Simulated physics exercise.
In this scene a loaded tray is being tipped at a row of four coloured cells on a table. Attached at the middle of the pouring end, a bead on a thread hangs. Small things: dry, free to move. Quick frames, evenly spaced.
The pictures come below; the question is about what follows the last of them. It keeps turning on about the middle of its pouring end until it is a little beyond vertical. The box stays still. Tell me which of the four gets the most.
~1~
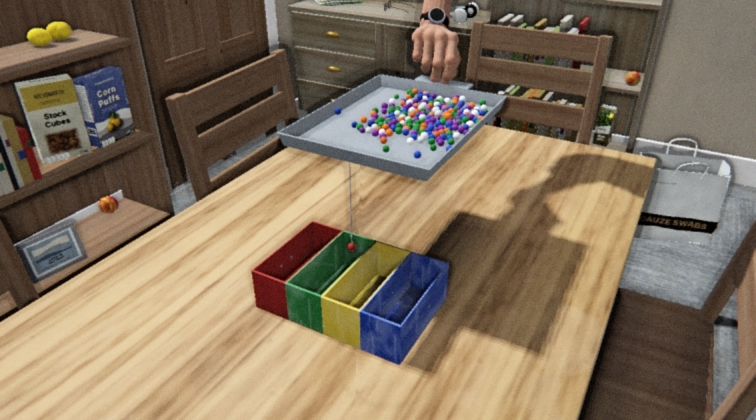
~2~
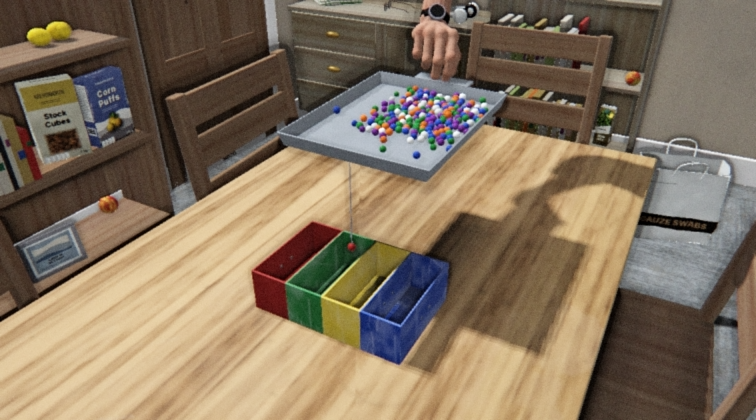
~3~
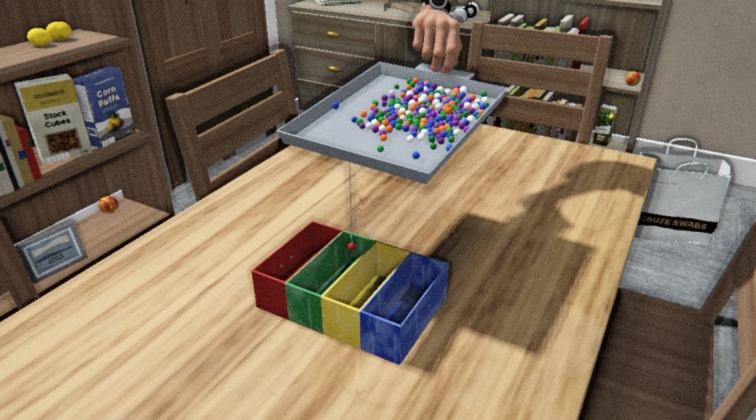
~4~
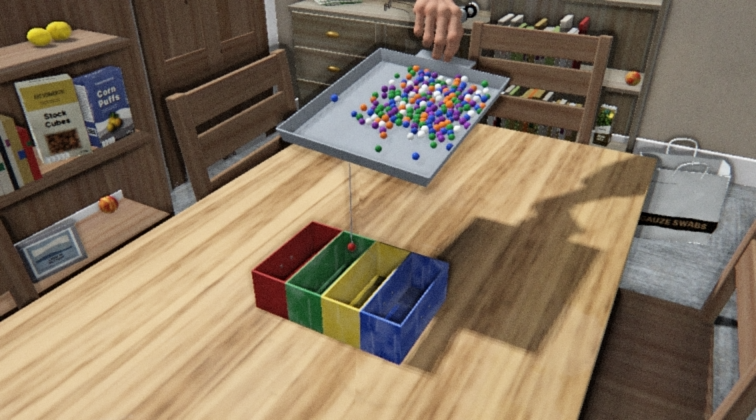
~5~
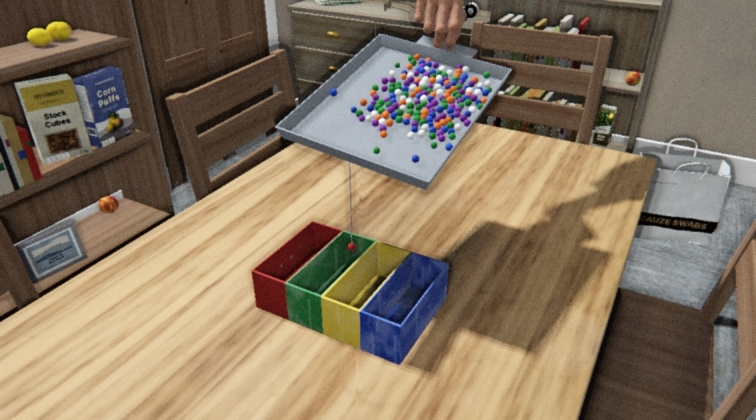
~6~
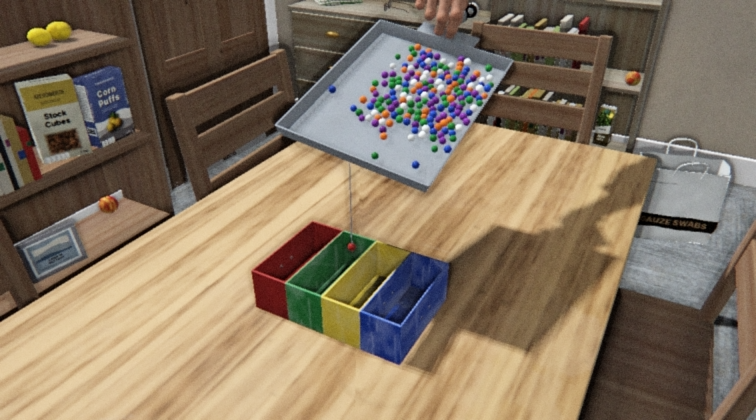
The blue cell gets the most.
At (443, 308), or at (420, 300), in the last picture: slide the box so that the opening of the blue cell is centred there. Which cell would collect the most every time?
The yellow one, then the blue cell.
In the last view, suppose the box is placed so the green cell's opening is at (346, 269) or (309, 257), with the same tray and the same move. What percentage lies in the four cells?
Roughly 90 per cent the first time and 20 per cent the second.
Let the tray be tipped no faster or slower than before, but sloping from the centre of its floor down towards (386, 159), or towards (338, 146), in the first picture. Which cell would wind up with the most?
Well, with the first heading it's that blue cell, and with the second it's the red cell.
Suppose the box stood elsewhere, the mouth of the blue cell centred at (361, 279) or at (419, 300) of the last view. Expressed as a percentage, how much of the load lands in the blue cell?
0 %, then 70 %.
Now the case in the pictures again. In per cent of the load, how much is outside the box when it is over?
I'd put it close to 30 per cent.
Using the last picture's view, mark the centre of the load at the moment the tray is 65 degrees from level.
Centre estimate: (413, 192).
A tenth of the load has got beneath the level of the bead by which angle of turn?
I'd say it is tilted about 65°.
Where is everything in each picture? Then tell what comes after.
The first picture shows corners of the pouring end near (283, 132) and (427, 166), level; middle of the load near (430, 118), round plastic beads; bead on its thread near (352, 247); red cell near (270, 292); green cell near (305, 305); yellow cell near (341, 319); blue cell near (380, 334).
The second picture shows corners of the pouring end near (283, 131) and (427, 167), level; middle of the load near (430, 116).
The third picture shows corners of the pouring end near (283, 130) and (427, 170), tipped barely, lowest at the right corner; middle of the load near (430, 112).
The fourth picture shows corners of the pouring end near (282, 128) and (427, 174), tipped a little, lowest at the right corner; middle of the load near (430, 105).
The fifth picture shows corners of the pouring end near (282, 126) and (427, 177), tipped a little, lowest at the right corner; middle of the load near (431, 99).
The sixth picture shows corners of the pouring end near (281, 124) and (426, 181), tipped clearly, lowest at the right corner; middle of the load near (432, 96), all but a few on the move; red cell near (270, 292); green cell near (305, 305); yellow cell near (341, 319); blue cell near (380, 334).
Shortly afterwards, tray tipped steeply; near two thirds on the tray; a little in the blue cell; only a few in the yellow cell; only a few in the green cell; near a quarter falling or outside the box.
Next, tray tipped past a quarter turn; only a few on the tray; near two thirds in the blue cell; a little in the yellow cell; only a few in the green cell; near a third falling or outside the box.
Some moments later, tray tipped past a quarter turn; near two thirds in the blue cell; a little in the yellow cell; only a few in the green cell; near a quarter falling or outside the box.
In the end, tray tipped past a quarter turn; near two thirds in the blue cell; a little in the yellow cell; only a few in the green cell; none at all in the red cell; near a quarter outside the box.
